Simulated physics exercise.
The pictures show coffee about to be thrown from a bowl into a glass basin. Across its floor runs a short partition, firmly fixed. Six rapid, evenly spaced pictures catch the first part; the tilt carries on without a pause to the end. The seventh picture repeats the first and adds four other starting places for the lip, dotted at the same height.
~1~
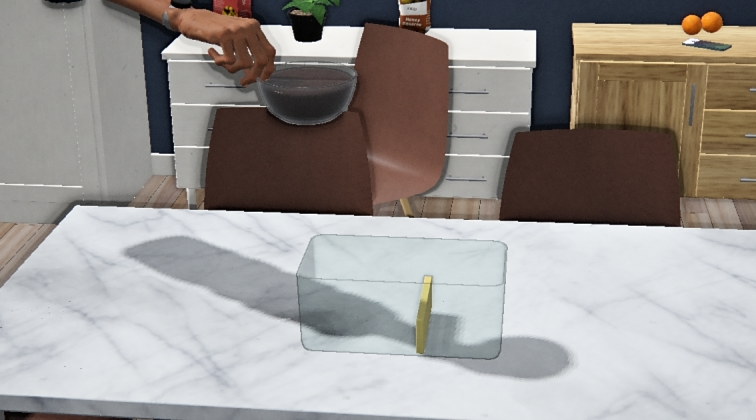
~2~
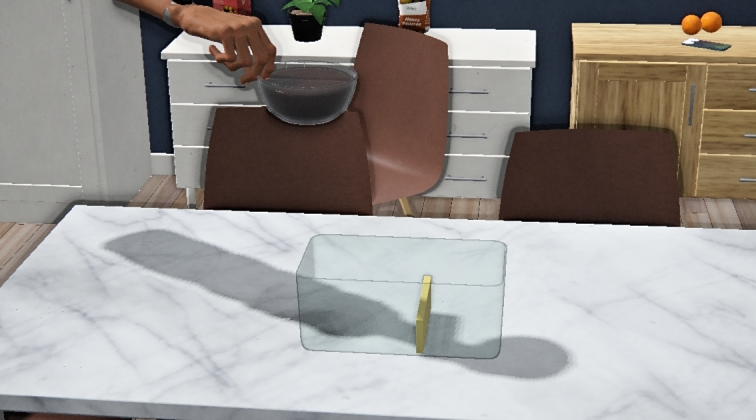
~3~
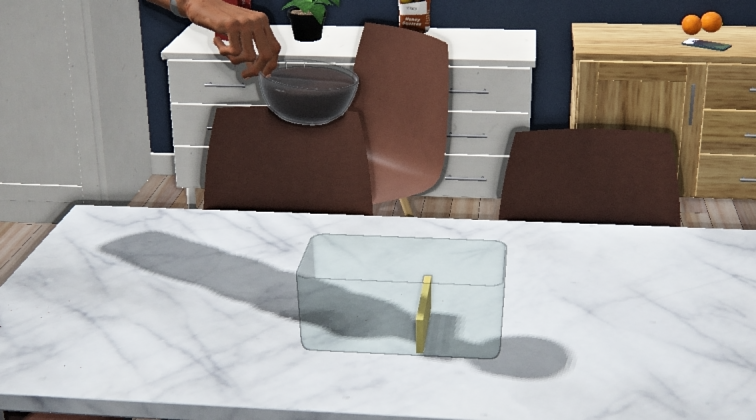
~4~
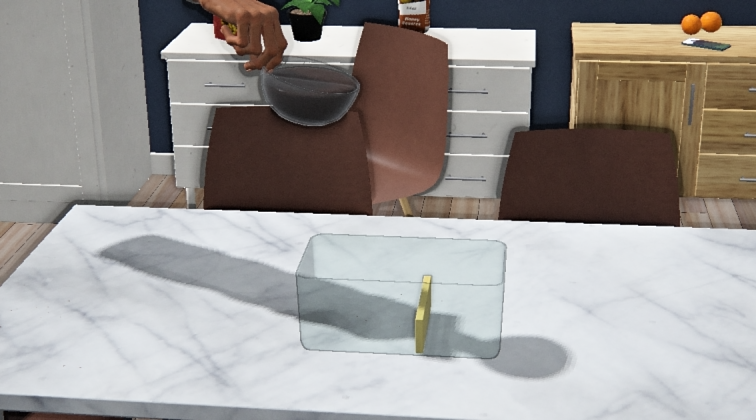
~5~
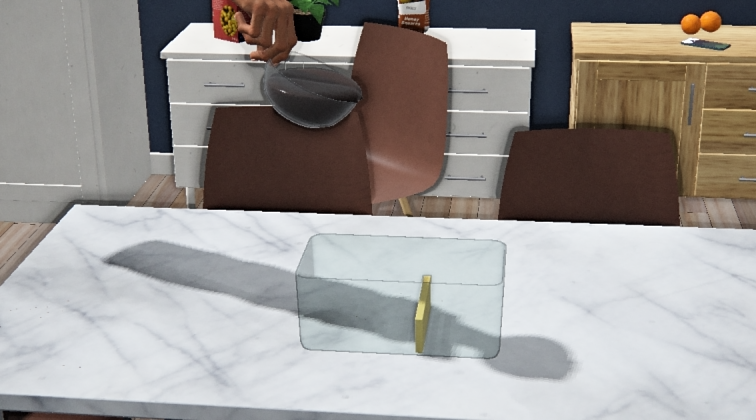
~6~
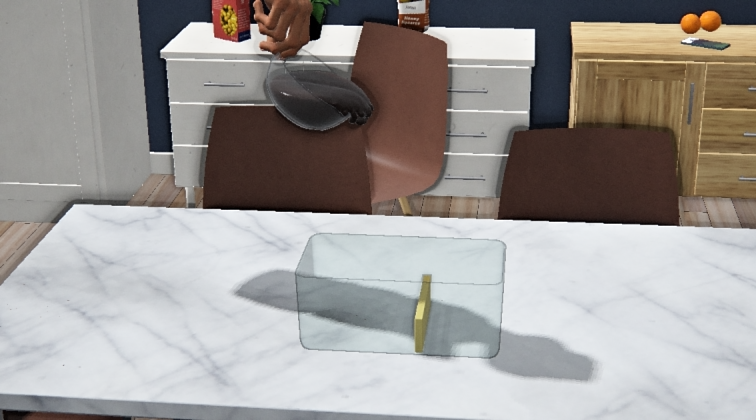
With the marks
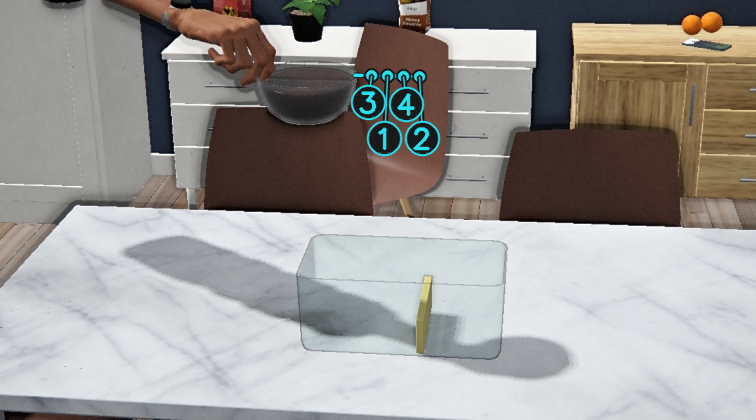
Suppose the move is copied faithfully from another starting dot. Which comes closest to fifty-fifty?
3 works best here.
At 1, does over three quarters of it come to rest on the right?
No.
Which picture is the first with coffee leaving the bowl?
Picture 5.
In cyan, 1 at (387, 76); 2 at (419, 76); 3 at (371, 75); 4 at (403, 76).
Choosing 1, about 31 % ends left of the wall and 65 % right of it; 4 % is lost outside.
Choosing 2, about 17 % ends left of the wall and 78 % right of it; 4 % is lost outside.
Choosing 3, about 51 % ends left of the wall and 45 % right of it; 4 % is lost outside.
Choosing 4, about 24 % ends left of the wall and 71 % right of it; 5 % is lost outside.
